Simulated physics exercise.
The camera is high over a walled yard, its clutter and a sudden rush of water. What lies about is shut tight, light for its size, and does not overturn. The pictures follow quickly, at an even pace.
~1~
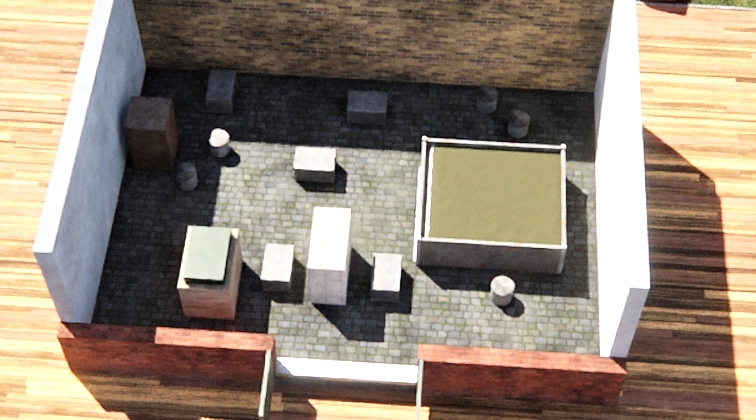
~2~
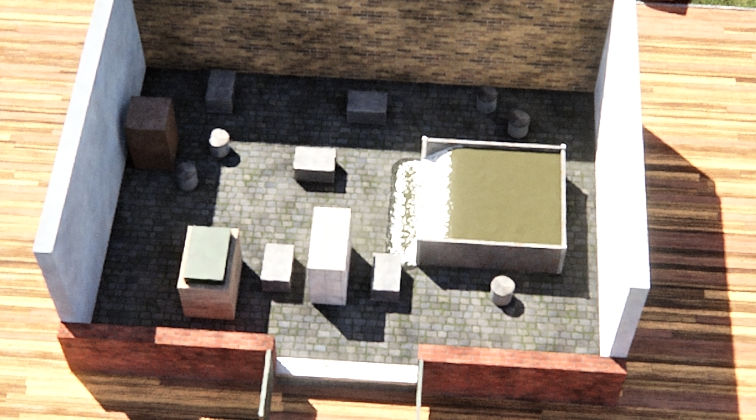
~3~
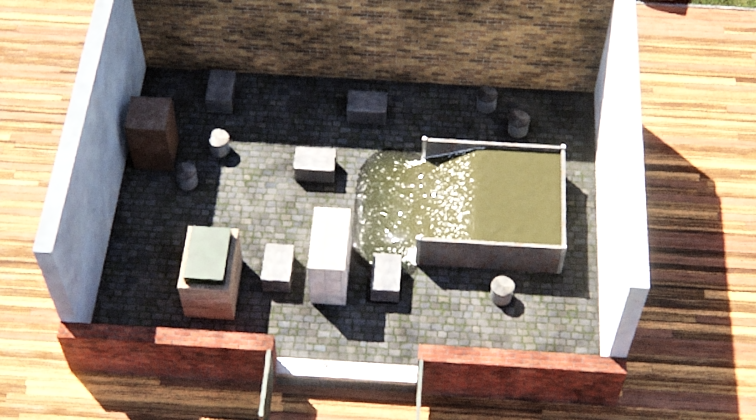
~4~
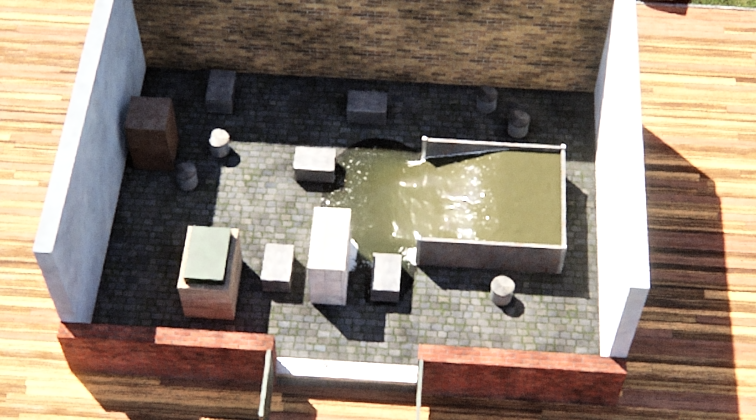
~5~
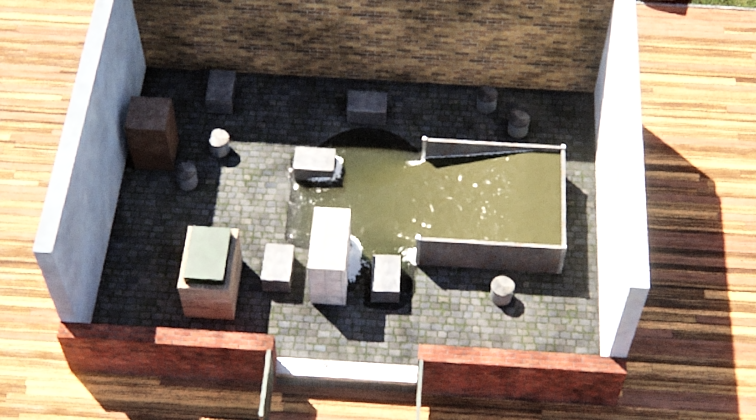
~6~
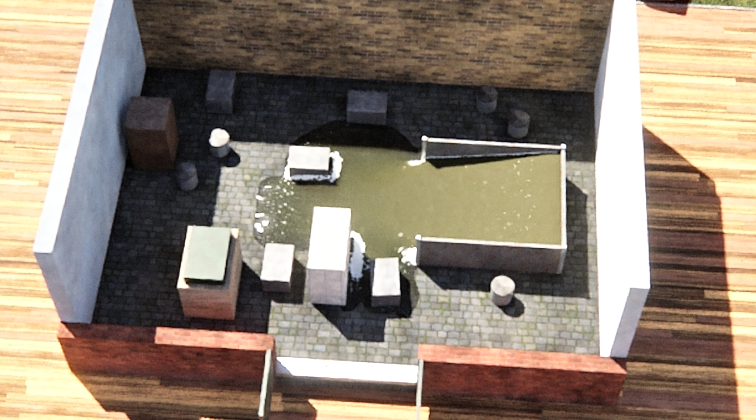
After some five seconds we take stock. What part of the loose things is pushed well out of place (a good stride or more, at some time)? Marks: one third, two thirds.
Share: Between one and two thirds.
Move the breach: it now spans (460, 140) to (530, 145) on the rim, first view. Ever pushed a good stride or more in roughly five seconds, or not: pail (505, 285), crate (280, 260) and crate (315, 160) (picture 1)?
In turn: Under that, short of that, under that.
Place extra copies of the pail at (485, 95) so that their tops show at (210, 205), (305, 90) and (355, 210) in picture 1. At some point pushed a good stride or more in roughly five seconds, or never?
In that order: That far or more, shifted that much, swept aside.
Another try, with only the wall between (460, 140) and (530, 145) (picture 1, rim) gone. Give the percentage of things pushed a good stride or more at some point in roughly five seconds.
Some 50 per cent.
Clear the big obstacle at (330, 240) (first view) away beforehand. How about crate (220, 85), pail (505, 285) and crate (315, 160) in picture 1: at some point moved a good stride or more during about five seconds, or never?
In that order: That far or more, never so far, moved that far.
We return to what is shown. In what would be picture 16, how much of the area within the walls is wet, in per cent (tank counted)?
I make it 60 per cent.
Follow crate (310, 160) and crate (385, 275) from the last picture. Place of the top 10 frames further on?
At about (220, 118) and (410, 325).
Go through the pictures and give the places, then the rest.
A crate at (315, 159) rests on the ground; a crate at (386, 272), on the bottom; 0 of 10 have shifted, in the first frame.
A crate at (315, 159), on the bottom; a crate at (386, 272), on the bottom; 0 of 10 have shifted, in the second frame.
A crate at (315, 159), on the bottom; a crate at (386, 272), on the bottom; 0 of 10 have shifted, in the third frame.
A crate at (315, 159), on the bottom; a crate at (386, 272) rests on the ground; 0 of 10 have shifted, in the fourth frame.
A crate at (314, 159) rests on the ground; a crate at (386, 273), on the bottom; 0 of 10 have shifted, in the fifth frame.
A crate at (309, 158), on the bottom, close to its start; a crate at (385, 277) rests on the ground, close to its start; 2 of 10 have shifted, in the sixth frame.
A moment on, 1 of 10 are well off their spots; 0 afloat.
Next, 5 of 10 are well off their spots; 2 afloat.
Later, 5 of 10 are well off their spots; 4 afloat.
In the end, 5 of 10 are well off their spots, and 5 have been at some point; 4 afloat.
